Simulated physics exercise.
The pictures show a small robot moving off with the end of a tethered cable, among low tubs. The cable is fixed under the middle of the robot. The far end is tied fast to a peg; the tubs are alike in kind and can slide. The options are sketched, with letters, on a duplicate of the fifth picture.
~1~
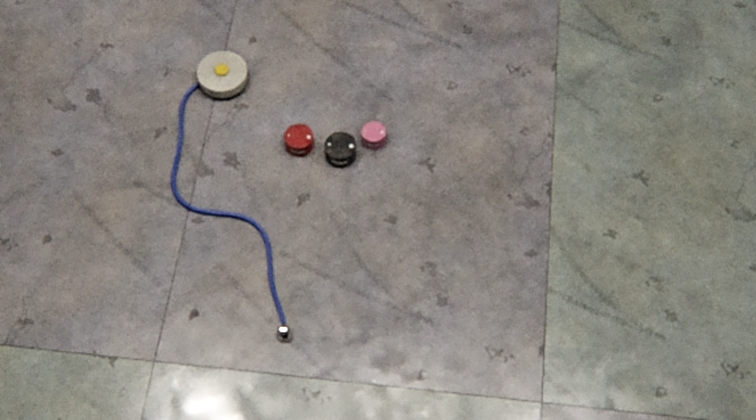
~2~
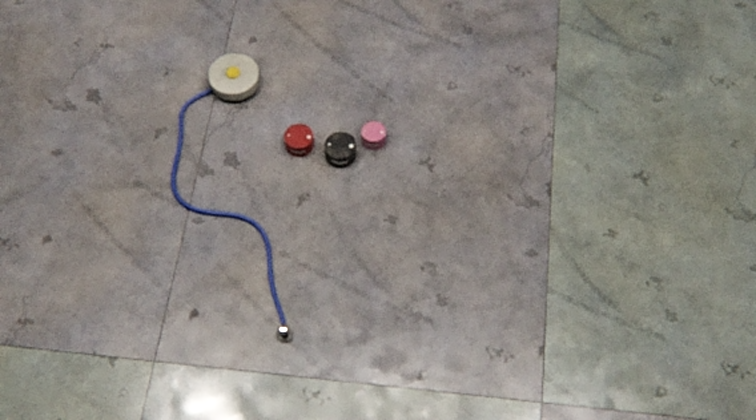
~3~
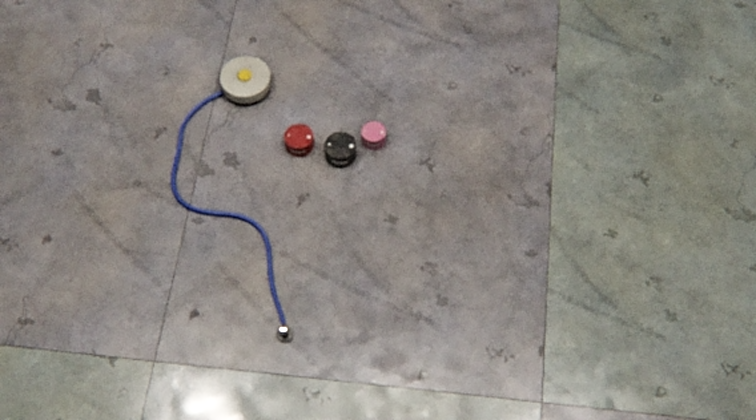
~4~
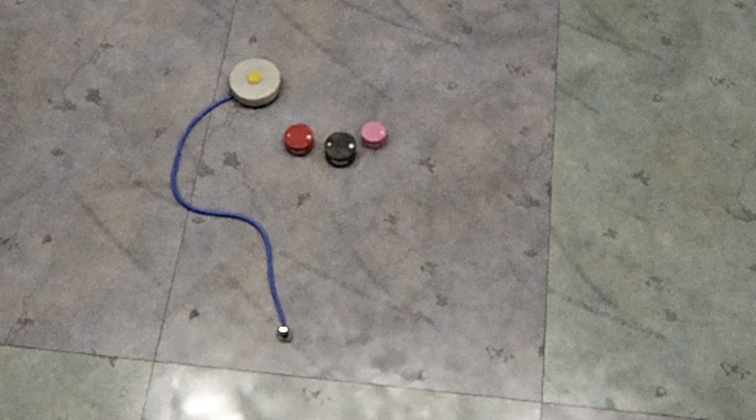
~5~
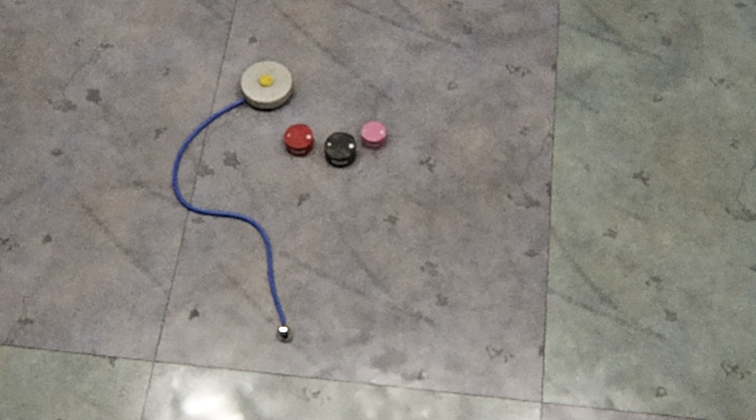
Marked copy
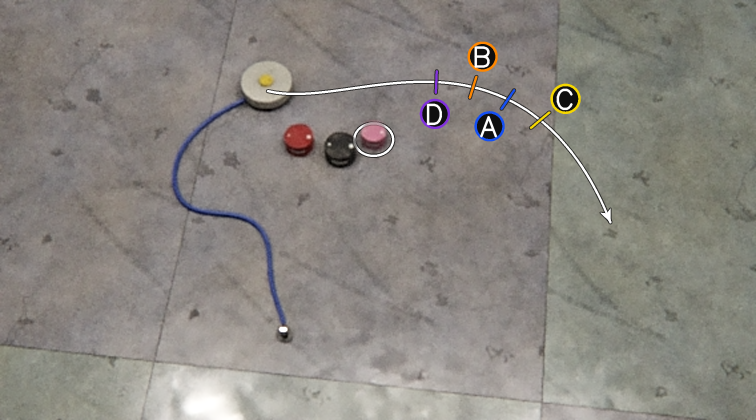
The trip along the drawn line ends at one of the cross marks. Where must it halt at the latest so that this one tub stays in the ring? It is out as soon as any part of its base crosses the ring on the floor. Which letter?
The farthest safe stop is B.
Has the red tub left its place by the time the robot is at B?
Yes.
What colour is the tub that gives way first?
The red one.
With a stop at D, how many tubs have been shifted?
One.
On the marked copy, A at (508, 100); B at (473, 87); C at (540, 120); D at (436, 82); the ring at (374, 140); the route from (268, 91) via (473, 87) to (611, 223).
Taking B. A third of the way, robot (340, 85); pink tub (374, 136).
Two thirds of the way, robot (412, 77); pink tub (374, 136).
When it is over, robot (474, 82); black tub (356, 153); pink tub (374, 135); red tub (328, 165); the pink tub is still in its ring.
As for the rest, A drags the ringed tub to (393, 147); C drags the ringed tub to (414, 163); D is safe but short.
